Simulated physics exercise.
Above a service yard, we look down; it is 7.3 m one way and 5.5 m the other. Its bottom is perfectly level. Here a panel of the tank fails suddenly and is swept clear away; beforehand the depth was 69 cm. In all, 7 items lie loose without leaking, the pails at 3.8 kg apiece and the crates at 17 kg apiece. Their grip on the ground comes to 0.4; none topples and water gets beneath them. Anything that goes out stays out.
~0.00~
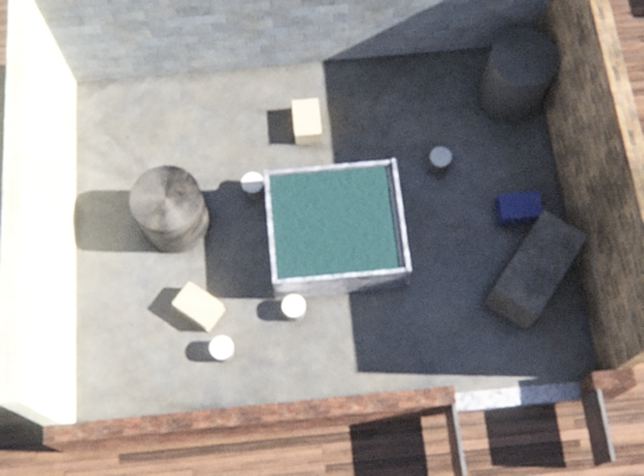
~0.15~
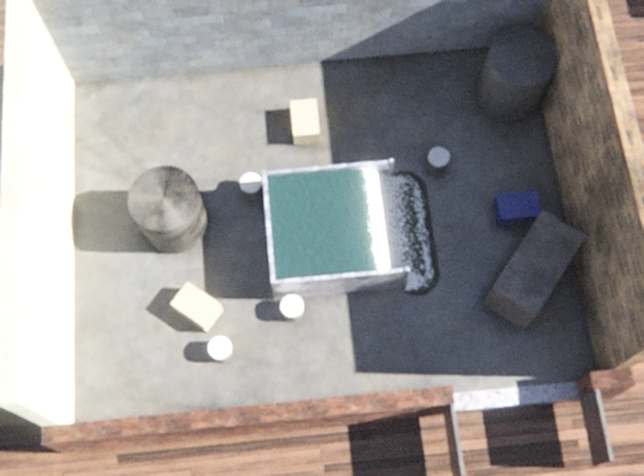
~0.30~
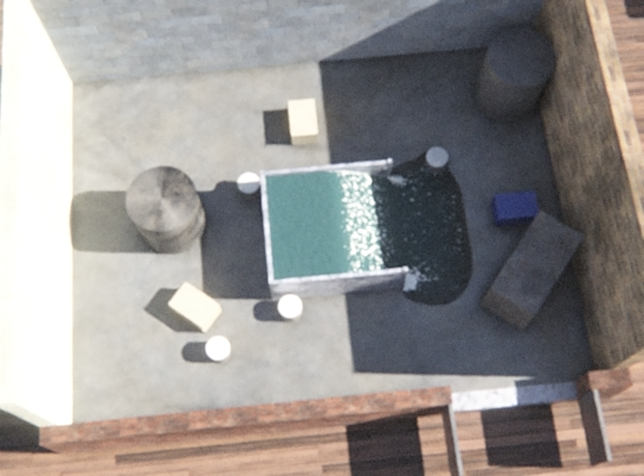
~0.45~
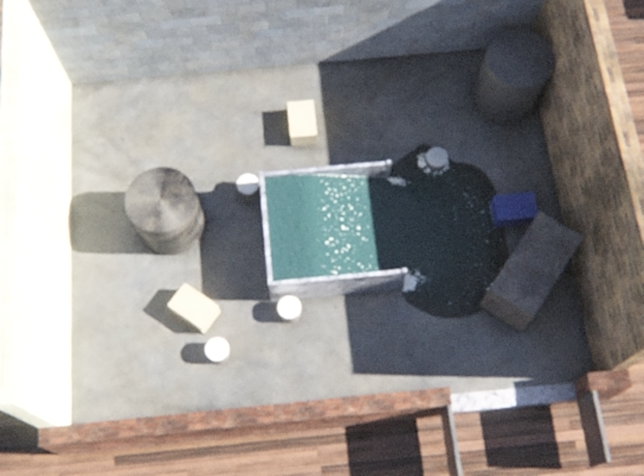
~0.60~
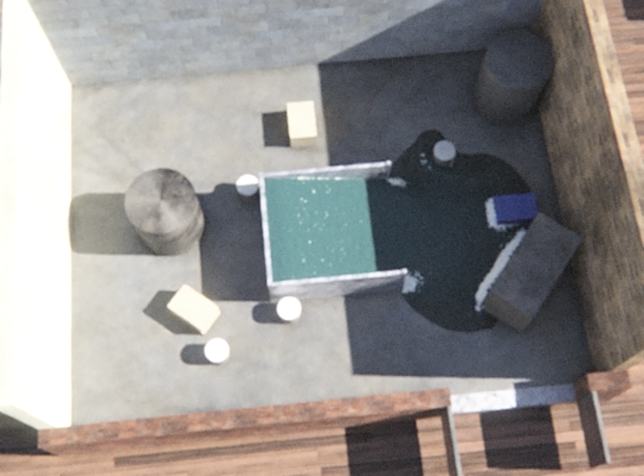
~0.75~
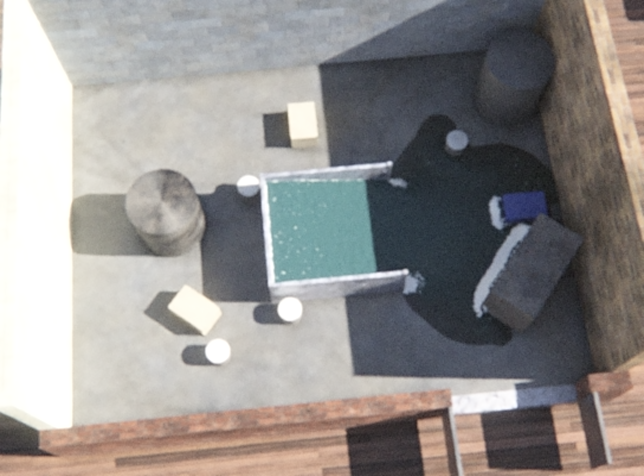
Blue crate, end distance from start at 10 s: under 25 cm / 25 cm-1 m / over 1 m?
It moves a long way.
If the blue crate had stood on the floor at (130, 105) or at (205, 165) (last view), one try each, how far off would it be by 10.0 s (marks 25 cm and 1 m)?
Well, the first time it covers a big distance, and the second time it keeps still.
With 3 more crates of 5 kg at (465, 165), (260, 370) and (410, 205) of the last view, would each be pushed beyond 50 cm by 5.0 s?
Taking them in order: Far enough, not far enough and far enough.
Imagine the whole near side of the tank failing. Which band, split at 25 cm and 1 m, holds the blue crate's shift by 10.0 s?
The blue crate remains in place.
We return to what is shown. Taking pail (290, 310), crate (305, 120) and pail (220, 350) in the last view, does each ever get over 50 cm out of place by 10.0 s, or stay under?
Taking them in order: Fell shy, exceeded and fell shy.
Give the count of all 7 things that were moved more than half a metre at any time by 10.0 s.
3.
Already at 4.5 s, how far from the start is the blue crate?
I'd guess some 300 cm by then.
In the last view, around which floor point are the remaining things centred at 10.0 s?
Close to pixel (213, 249).
After 2.0 s the blue crate is near (533, 167), 0.6 m from its start, afloat; 0 of 7 are out; 1 afloat.
After 4.5 s the blue crate is near (333, 111), 3.1 m from its start, aground; 0 of 7 are out; 1 afloat.
After 7.0 s the blue crate is near (221, 110), 4.7 m from its start, aground; 0 of 7 are out; 1 afloat.
After 10.0 s the blue crate is near (175, 107), 5.4 m from its start, aground; 0 of 7 are out; 0 afloat.
